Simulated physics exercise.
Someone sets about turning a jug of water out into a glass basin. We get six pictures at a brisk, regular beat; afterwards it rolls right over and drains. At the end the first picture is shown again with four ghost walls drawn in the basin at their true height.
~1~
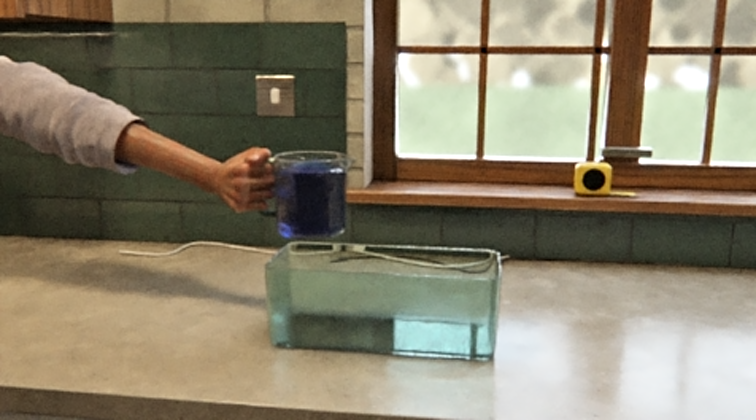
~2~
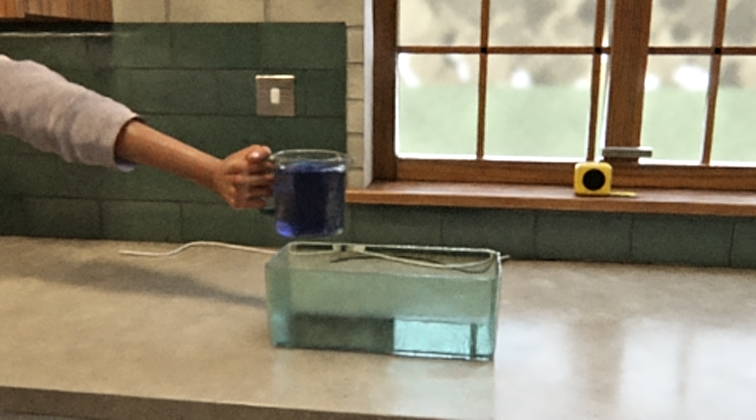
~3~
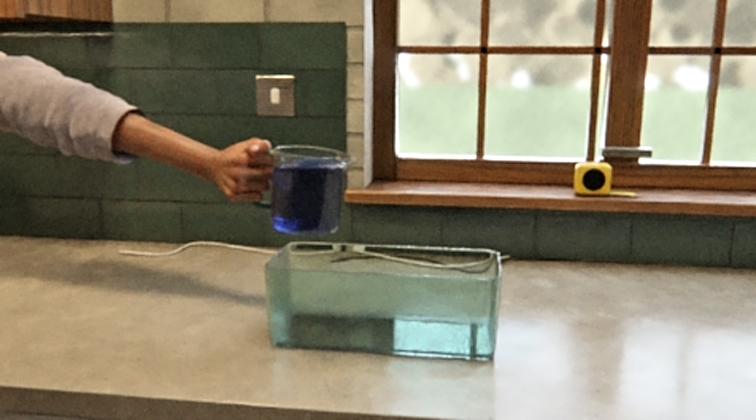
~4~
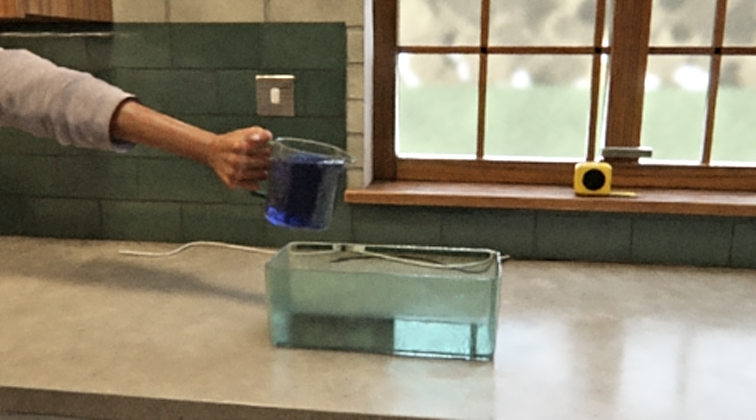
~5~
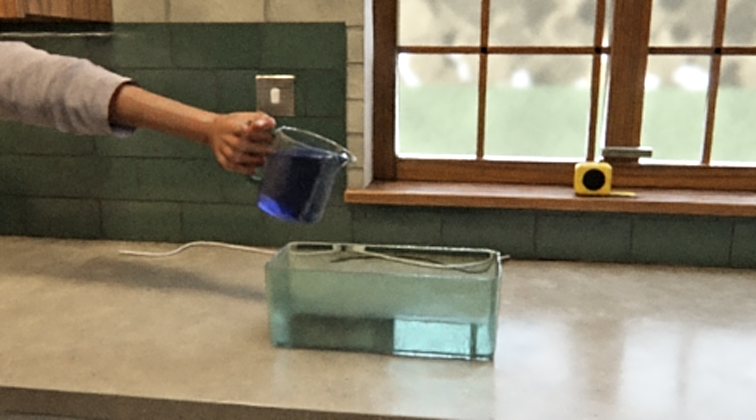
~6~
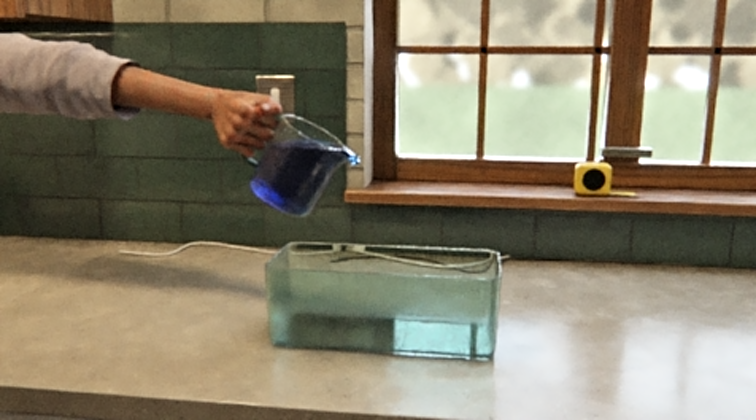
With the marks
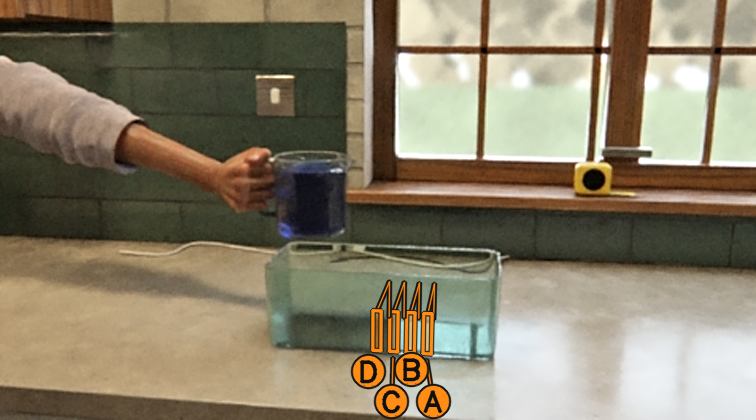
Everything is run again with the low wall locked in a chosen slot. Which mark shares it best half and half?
Best: A.
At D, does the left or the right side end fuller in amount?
More ends on the right.
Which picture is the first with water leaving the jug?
Picture 6.
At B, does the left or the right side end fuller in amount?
More ends on the right.
On the marked copy, A at (426, 359); B at (409, 358); C at (392, 357); D at (376, 356).
Choosing A, about 54 % ends left of the wall and 42 % right of it; 4 % is lost outside.
Choosing B, about 15 % ends left of the wall and 83 % right of it.
Choosing C, about 5 % ends left of the wall and 94 % right of it.
Choosing D, about 3 % ends left of the wall and 96 % right of it.
